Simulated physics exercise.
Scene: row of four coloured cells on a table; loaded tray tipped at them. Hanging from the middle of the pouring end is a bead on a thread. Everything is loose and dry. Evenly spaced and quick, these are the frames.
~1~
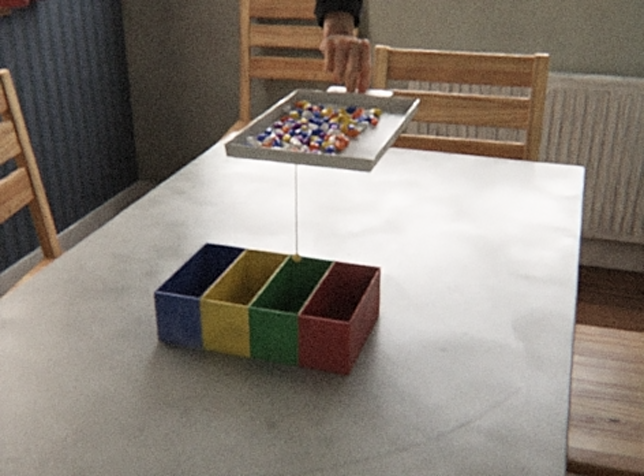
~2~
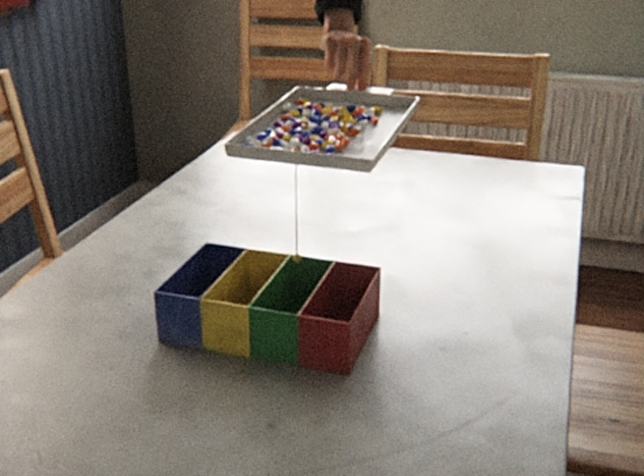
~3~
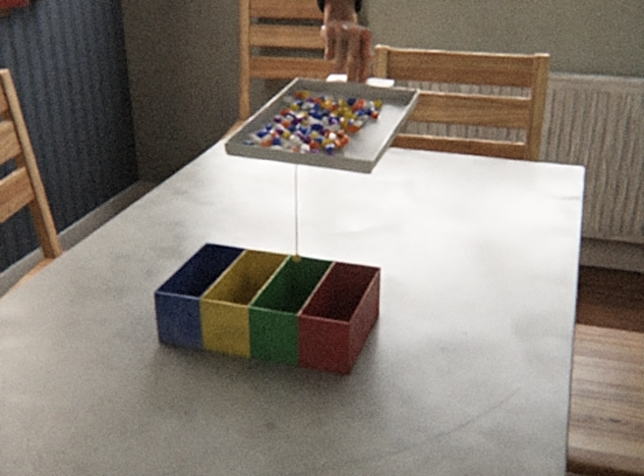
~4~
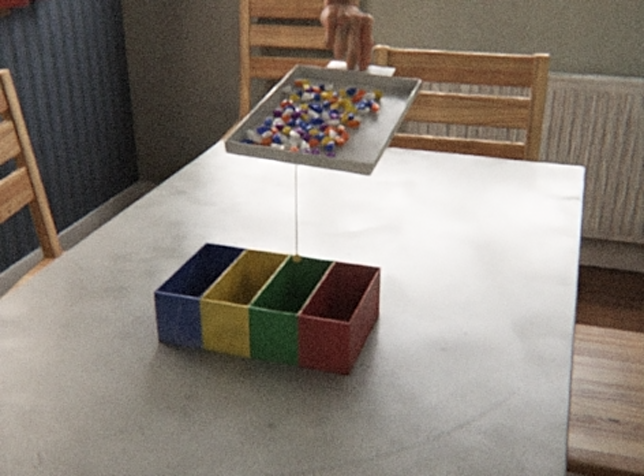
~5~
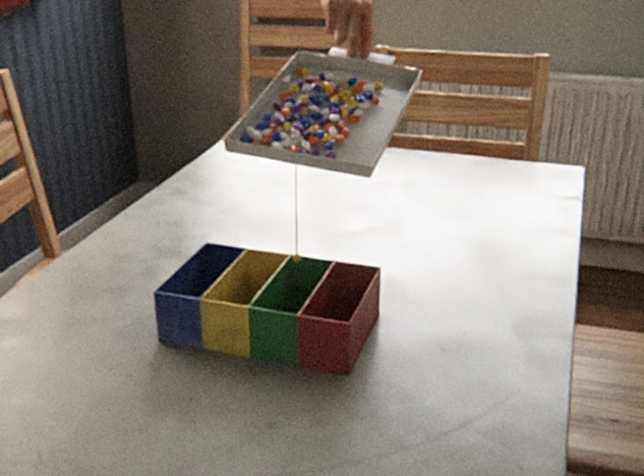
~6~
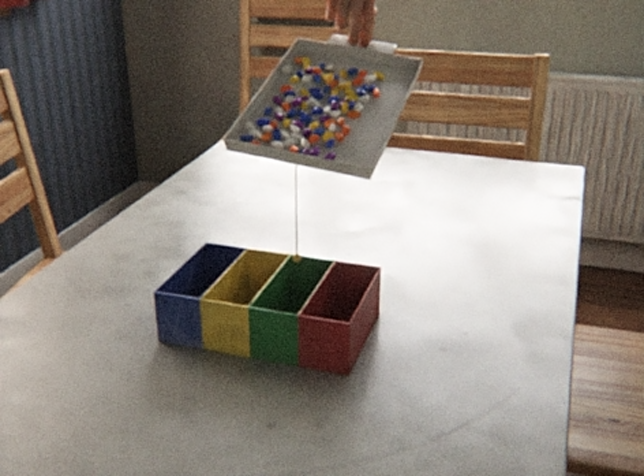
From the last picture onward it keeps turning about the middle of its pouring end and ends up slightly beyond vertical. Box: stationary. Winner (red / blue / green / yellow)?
Red.
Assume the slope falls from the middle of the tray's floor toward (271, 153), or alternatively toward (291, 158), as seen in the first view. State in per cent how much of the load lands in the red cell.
Respectively close to 0 and 10 in a hundred.
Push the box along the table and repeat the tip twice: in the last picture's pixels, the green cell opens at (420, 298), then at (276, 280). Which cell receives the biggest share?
So the first one goes to the cell in yellow and the second to red.
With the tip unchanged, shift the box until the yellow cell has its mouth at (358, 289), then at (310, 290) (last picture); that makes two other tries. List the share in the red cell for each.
0% for the first placement, 0% for the second.
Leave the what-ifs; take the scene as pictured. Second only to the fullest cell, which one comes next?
Second: The green one.
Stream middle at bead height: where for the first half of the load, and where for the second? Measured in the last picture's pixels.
I'd place the first part at (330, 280) and the rest at (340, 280).
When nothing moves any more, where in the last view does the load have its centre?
(330, 342).
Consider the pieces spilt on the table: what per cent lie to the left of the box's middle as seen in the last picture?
Close to 20 per cent of the spill, I think.
Just after the last frame, tray tipped steeply; almost all on the tray; just a few falling or outside the box.
A moment on, tray tipped past a quarter turn; almost all on the tray; just a few in the red cell; just a few in the green cell; about a tenth falling or outside the box.
Further on, tray tipped past a quarter turn; roughly half in the red cell; roughly a quarter in the green cell; just a few in the yellow cell; roughly a quarter falling or outside the box.
When it is over, tray tipped past a quarter turn; roughly half in the red cell; roughly a quarter in the green cell; just a few in the yellow cell; not one in the blue cell; roughly a quarter outside the box.
